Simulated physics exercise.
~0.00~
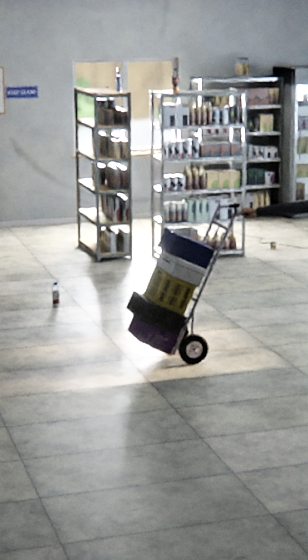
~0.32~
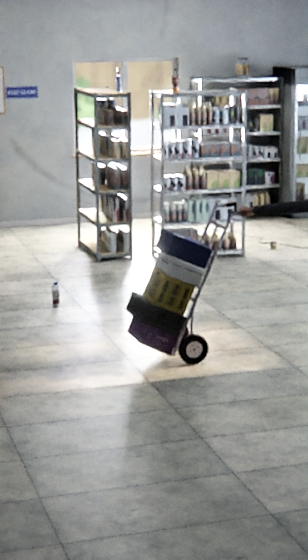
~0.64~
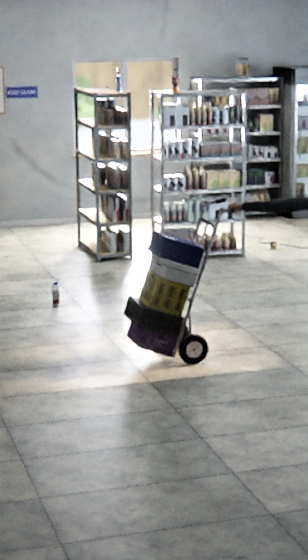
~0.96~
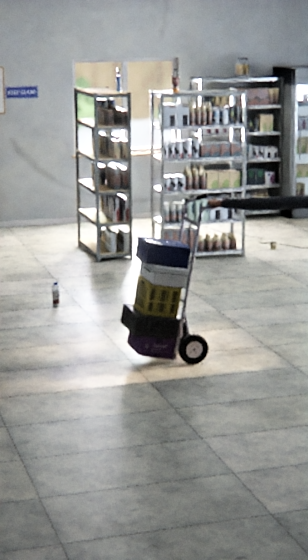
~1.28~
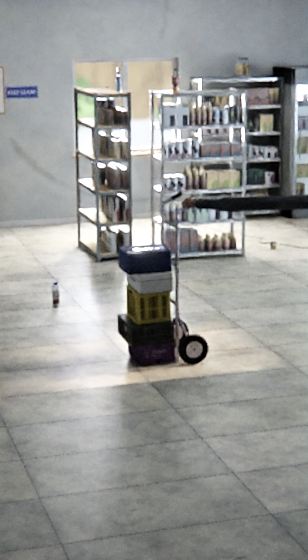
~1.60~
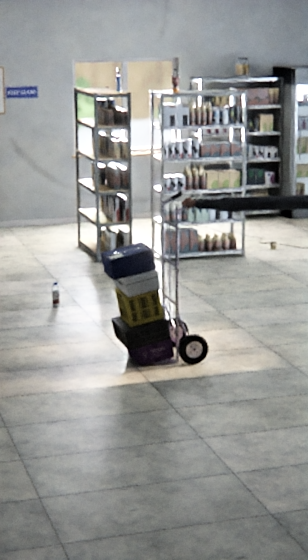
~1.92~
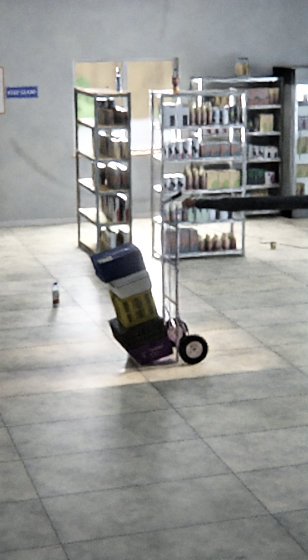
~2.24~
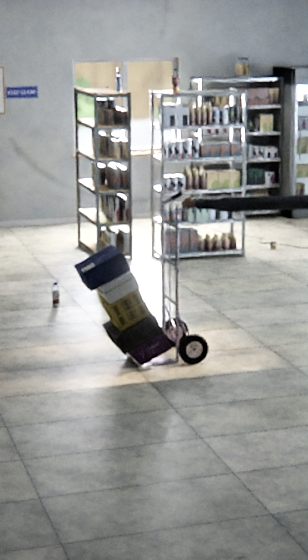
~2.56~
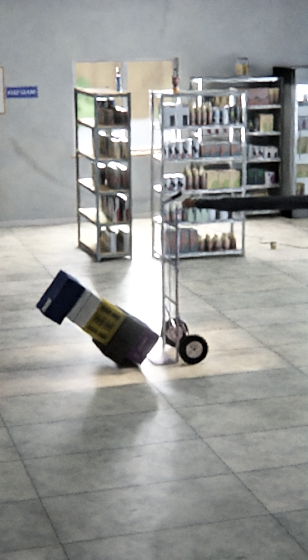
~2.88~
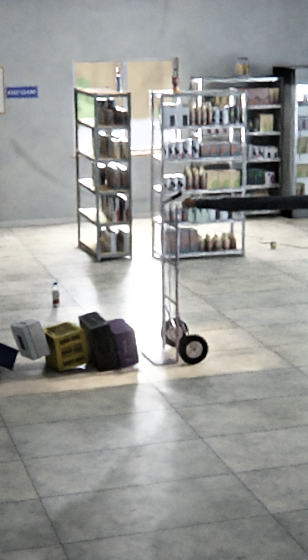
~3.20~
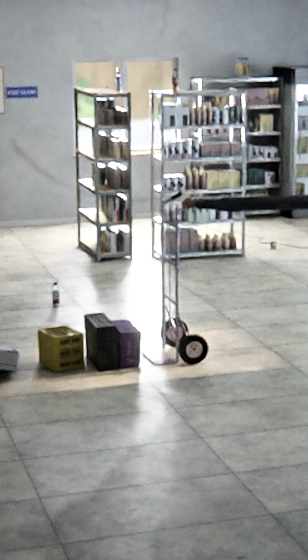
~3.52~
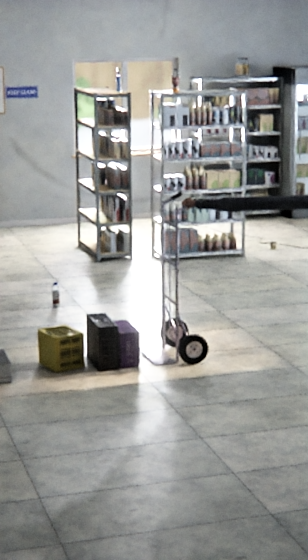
A hand truck swings upright and its stacked boxes topple left onto the floor.
